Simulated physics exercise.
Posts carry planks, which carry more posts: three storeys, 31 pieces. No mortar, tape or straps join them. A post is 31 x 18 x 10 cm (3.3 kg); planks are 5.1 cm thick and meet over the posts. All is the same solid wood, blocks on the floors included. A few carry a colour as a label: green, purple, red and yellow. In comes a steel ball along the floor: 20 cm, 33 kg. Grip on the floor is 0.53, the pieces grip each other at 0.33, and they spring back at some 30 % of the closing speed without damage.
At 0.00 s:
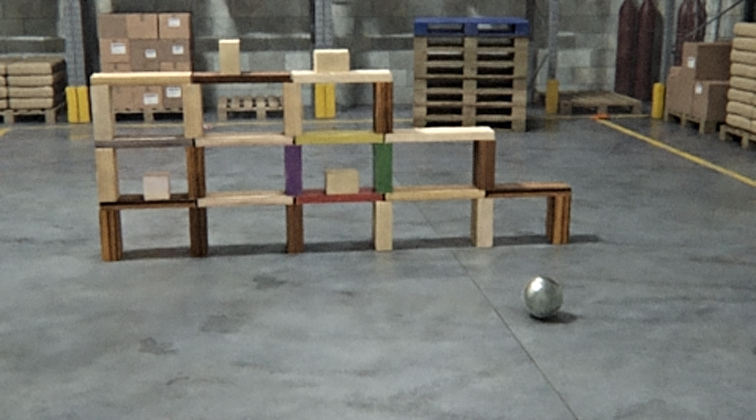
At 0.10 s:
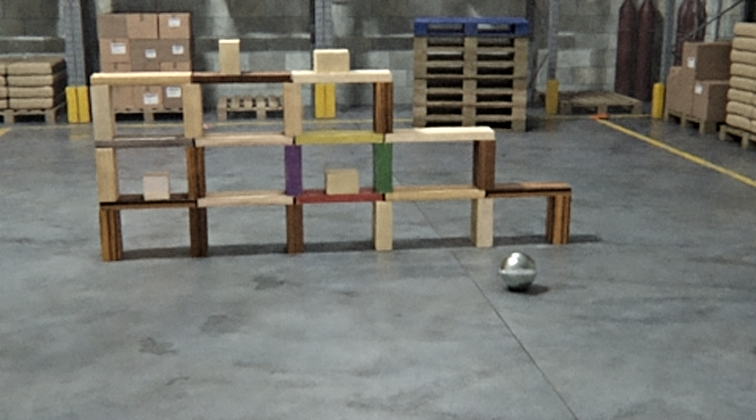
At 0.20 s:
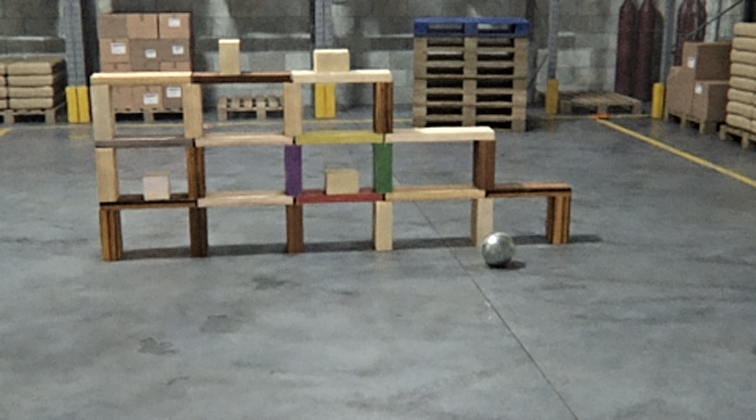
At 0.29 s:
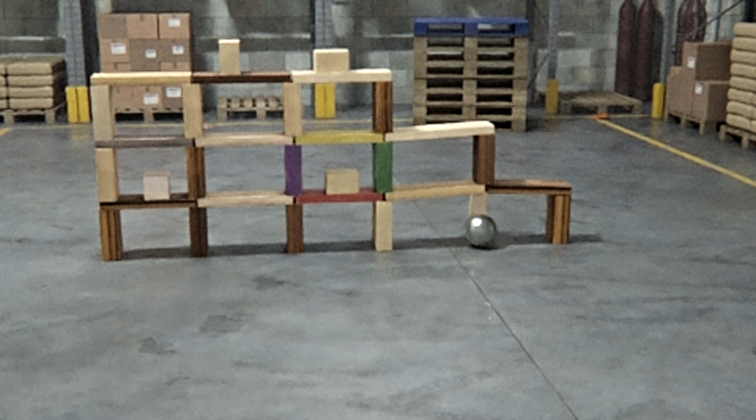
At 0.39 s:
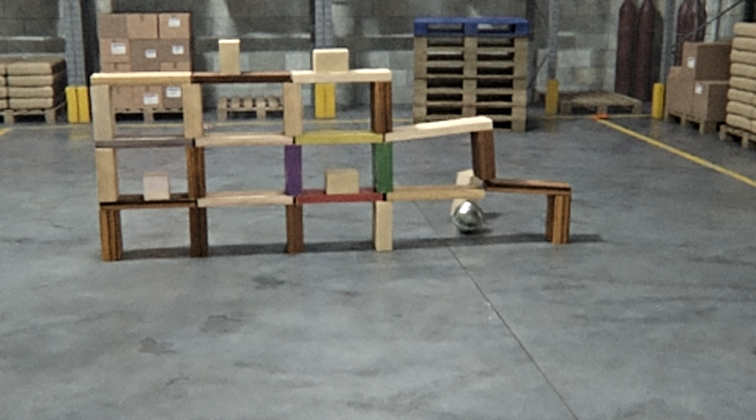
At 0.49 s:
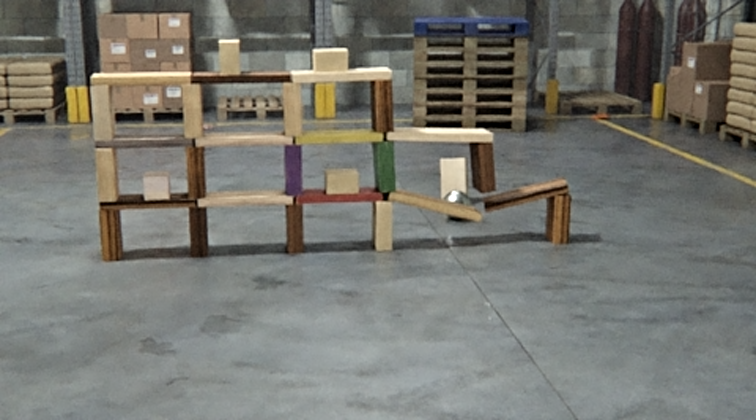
Warehouse floor with a steel ball rolling into a three-storey block structure, knocking out a lower post and tilting planks at right.
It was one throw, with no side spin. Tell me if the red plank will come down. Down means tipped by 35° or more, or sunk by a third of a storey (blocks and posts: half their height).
The red plank remains up.
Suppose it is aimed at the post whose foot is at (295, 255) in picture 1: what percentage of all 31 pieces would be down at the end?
In that case 80 per cent.
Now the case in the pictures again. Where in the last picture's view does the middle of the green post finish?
Near (435, 228).
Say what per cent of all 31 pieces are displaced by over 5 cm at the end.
Shifted: 35 per cent.
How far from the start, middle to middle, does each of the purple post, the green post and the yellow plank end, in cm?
About: Purple 0, green 50, yellow 60.
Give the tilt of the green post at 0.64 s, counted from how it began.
About 5°.
Around 0.64 s, ball still moving; 5 of the 31 pieces down; red plank unmoved; green post tipped 4°.
Around 0.98 s, ball still moving; 10 of the 31 pieces down; red plank unmoved; yellow plank tipped 30°, 12 cm lower.
Around 1.34 s, ball still moving; 11 of the 31 pieces down; red plank unmoved; green post on its side.
Finally (3.7 s), ball rolling away; 11 of the 31 pieces down; red plank unmoved; green post on its side; yellow plank tipped 29°, 40 cm lower. Seen by the last camera, middles, red plank near (337, 195), green post near (435, 228).
